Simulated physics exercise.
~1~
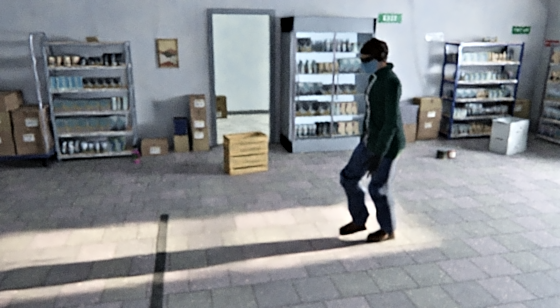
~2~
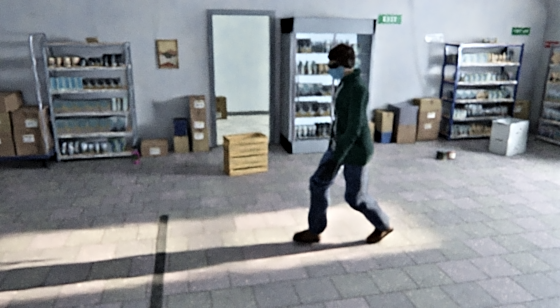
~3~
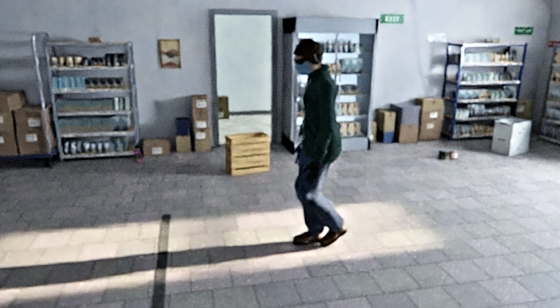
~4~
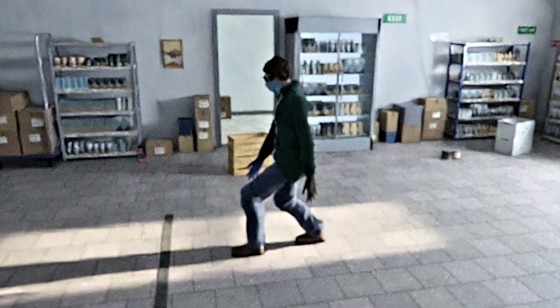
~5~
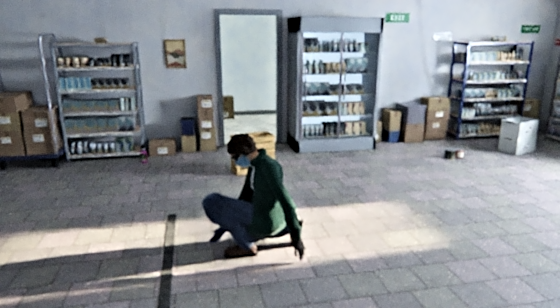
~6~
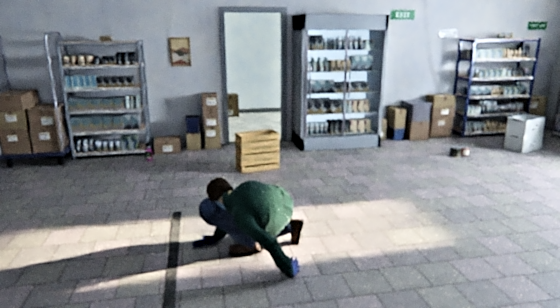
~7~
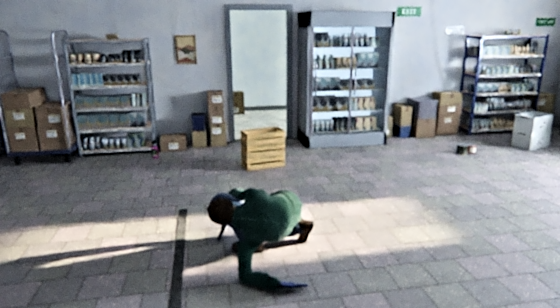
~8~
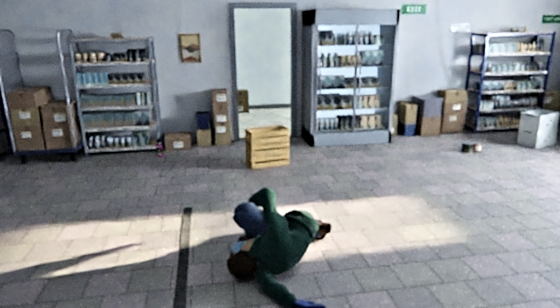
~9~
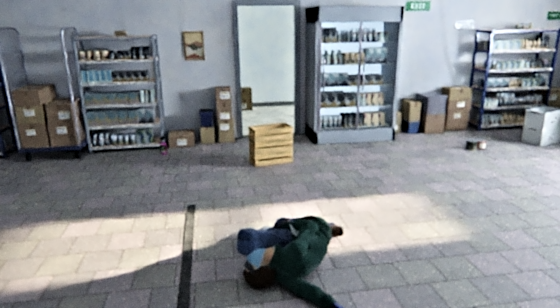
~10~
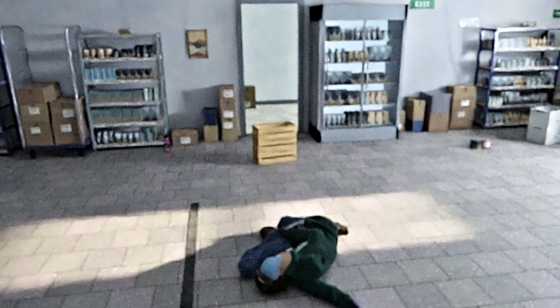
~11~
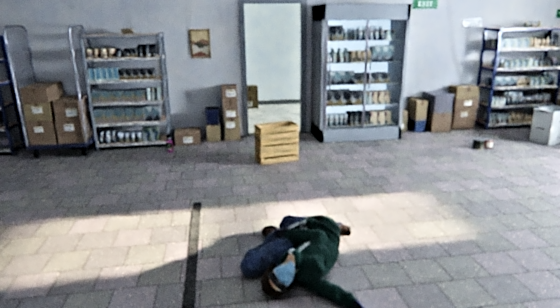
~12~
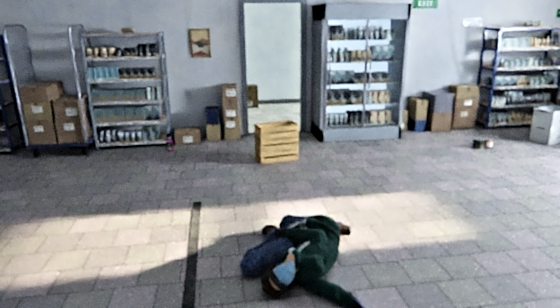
A masked shopper in a dark green top and jeans walks left across a paved floor, in front of shelves of goods, cardboard boxes and a wooden crate. Nearing a black strip on the ground, the shopper takes a long, low stride and sinks into a crouch, one arm trailing behind. The body then pitches forward, hands reaching toward the paving, and rolls down onto its side as the view shifts slightly. The shopper ends lying still with one arm stretched out, head, chest and hips all short of the strip.
